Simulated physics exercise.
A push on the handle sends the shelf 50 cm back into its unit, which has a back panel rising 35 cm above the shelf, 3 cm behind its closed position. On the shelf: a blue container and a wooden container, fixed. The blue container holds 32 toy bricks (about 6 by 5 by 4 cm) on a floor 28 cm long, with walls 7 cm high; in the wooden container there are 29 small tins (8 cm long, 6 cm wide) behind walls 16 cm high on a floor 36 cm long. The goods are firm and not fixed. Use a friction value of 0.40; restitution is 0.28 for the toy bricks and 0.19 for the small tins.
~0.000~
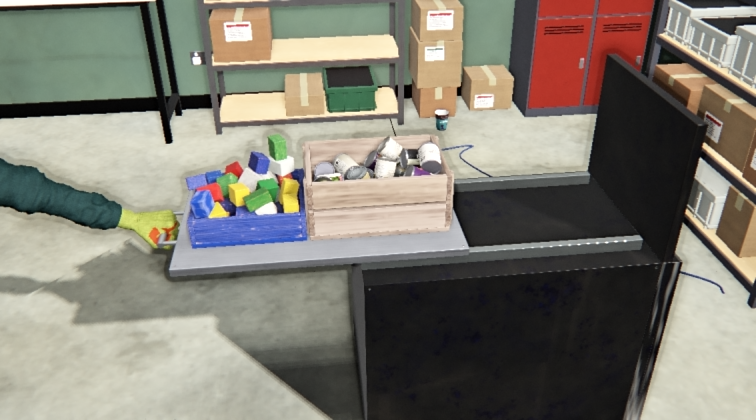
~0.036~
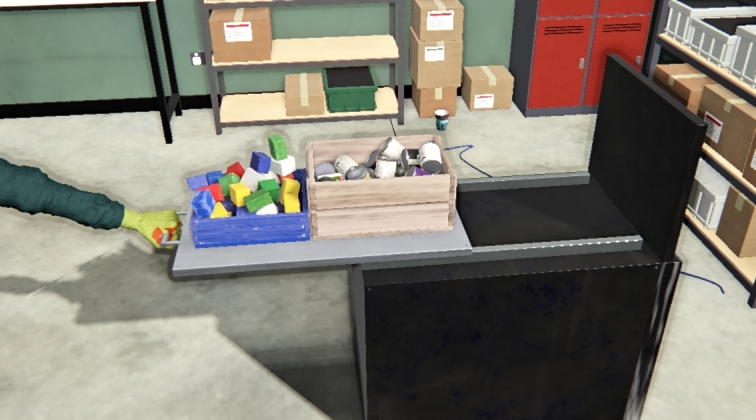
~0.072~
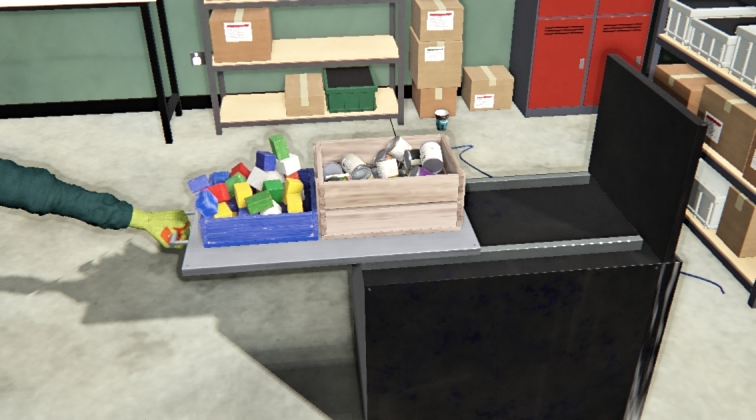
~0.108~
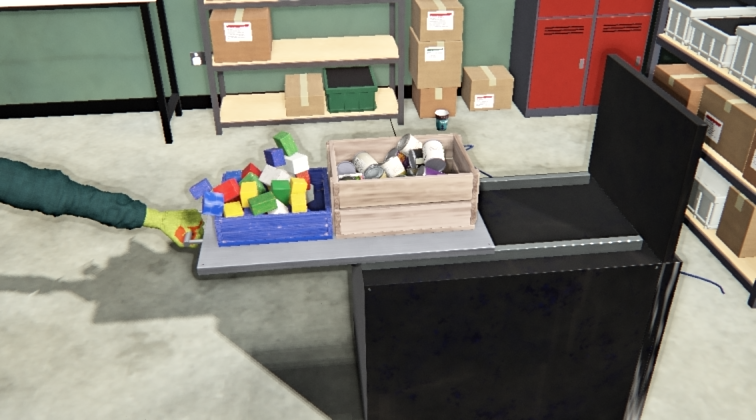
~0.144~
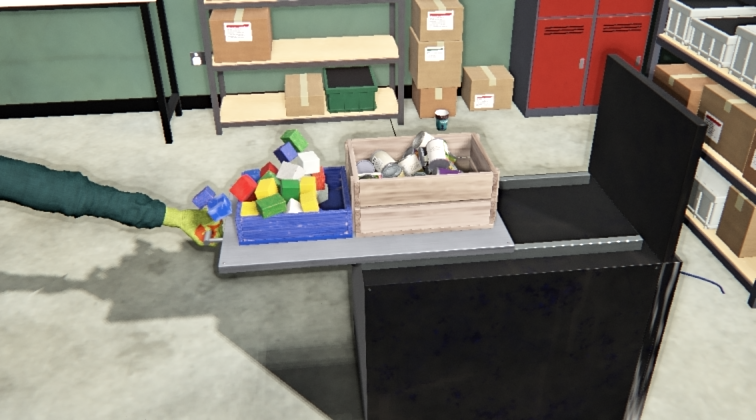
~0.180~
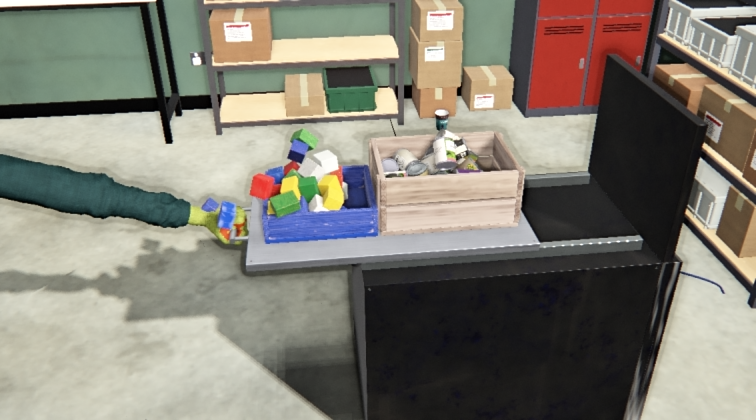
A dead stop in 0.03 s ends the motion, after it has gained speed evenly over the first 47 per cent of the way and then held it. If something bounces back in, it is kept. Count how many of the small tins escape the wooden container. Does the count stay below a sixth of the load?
Yes, it stays under a sixth.
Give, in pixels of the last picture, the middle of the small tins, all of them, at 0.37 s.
Near (565, 171).
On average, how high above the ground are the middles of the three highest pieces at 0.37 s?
Close to 90 cm, on average.
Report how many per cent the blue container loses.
About 25 percent for the blue container.
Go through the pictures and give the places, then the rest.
In the first frame (each is followed by its nearest rim corner in this view), wooden container, (312, 183); blue container, (193, 220); moved in 0 cm; none out.
The second frame shows wooden container, (315, 183); blue container, (196, 220); moved in 1 cm.
The third frame shows wooden container, (324, 183); blue container, (205, 220); moved in 3 cm; 1 out, the lowest brick at (199, 184).
The fourth frame shows wooden container, (338, 182); blue container, (220, 219); moved in 7 cm; 2 out, the lowest brick at (201, 189).
The fifth frame shows wooden container, (359, 181); blue container, (241, 217); moved in 12 cm; 2 out, the lowest brick at (204, 198).
The sixth frame shows wooden container, (386, 179); blue container, (267, 216); moved in 20 cm; 3 out, the lowest brick at (208, 210).
After 0.29 s, the runners reach their end.
After 0.37 s, blue container 27 in, 5 out and wooden container 29 in, 0 out.
After 0.49 s, blue container 25 in, 7 out and wooden container 28 in, 1 out.
After 0.71 s, blue container 24 in, 8 out and wooden container 29 in, 0 out.
When it is over (at 1.14 s), blue container 24 in, 8 out and wooden container 29 in, 0 out. Asked share, 0 of 29, 0 per cent.
